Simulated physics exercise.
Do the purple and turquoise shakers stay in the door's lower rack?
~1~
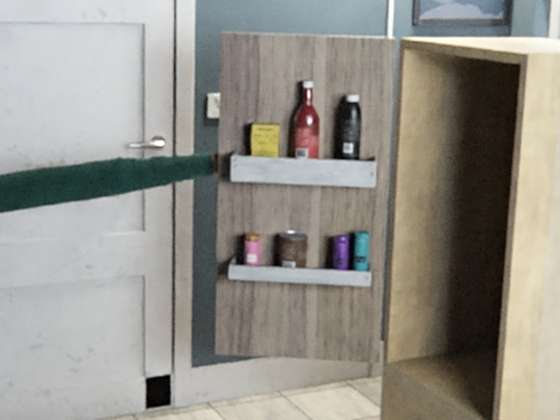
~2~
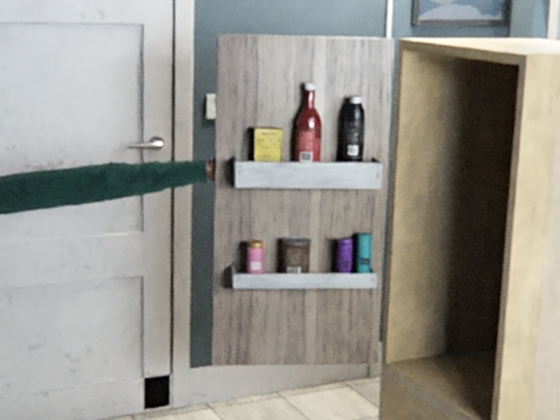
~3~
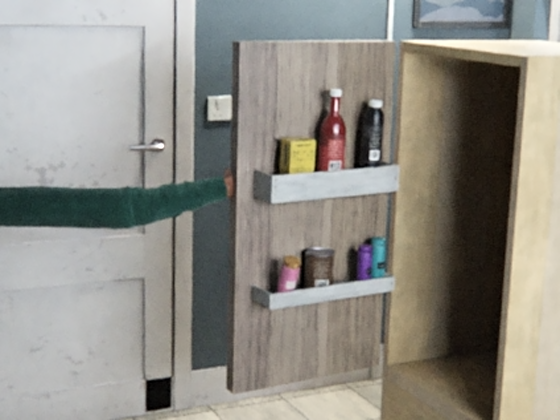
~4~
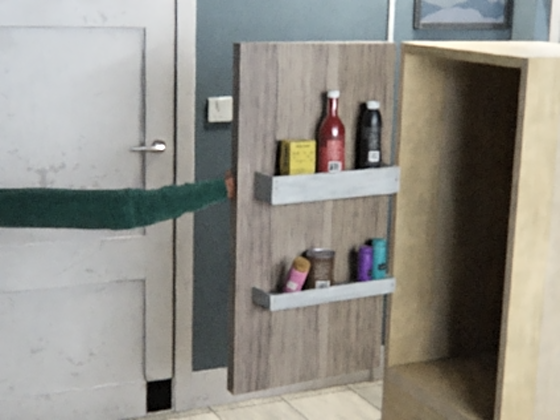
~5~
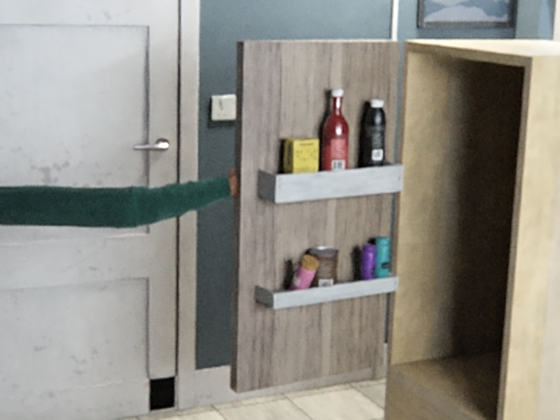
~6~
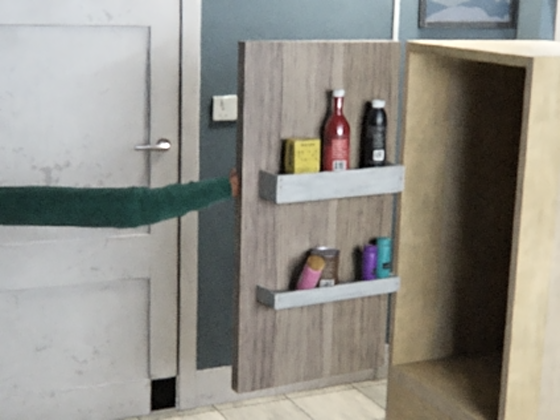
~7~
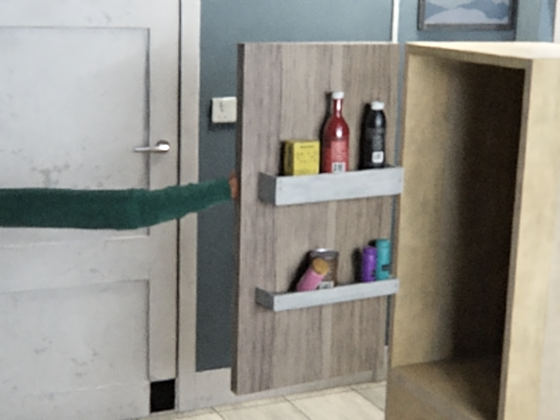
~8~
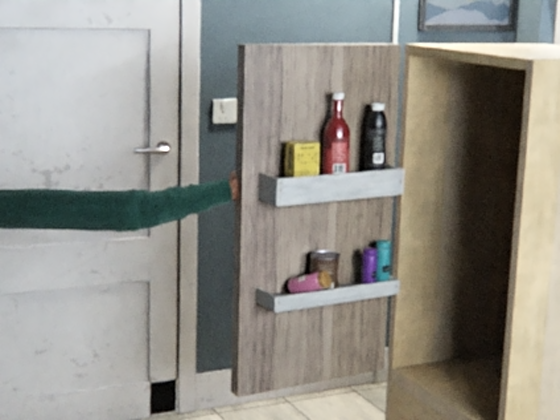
Yes, both of them stay in the lower rack, still standing side by side at its right end.
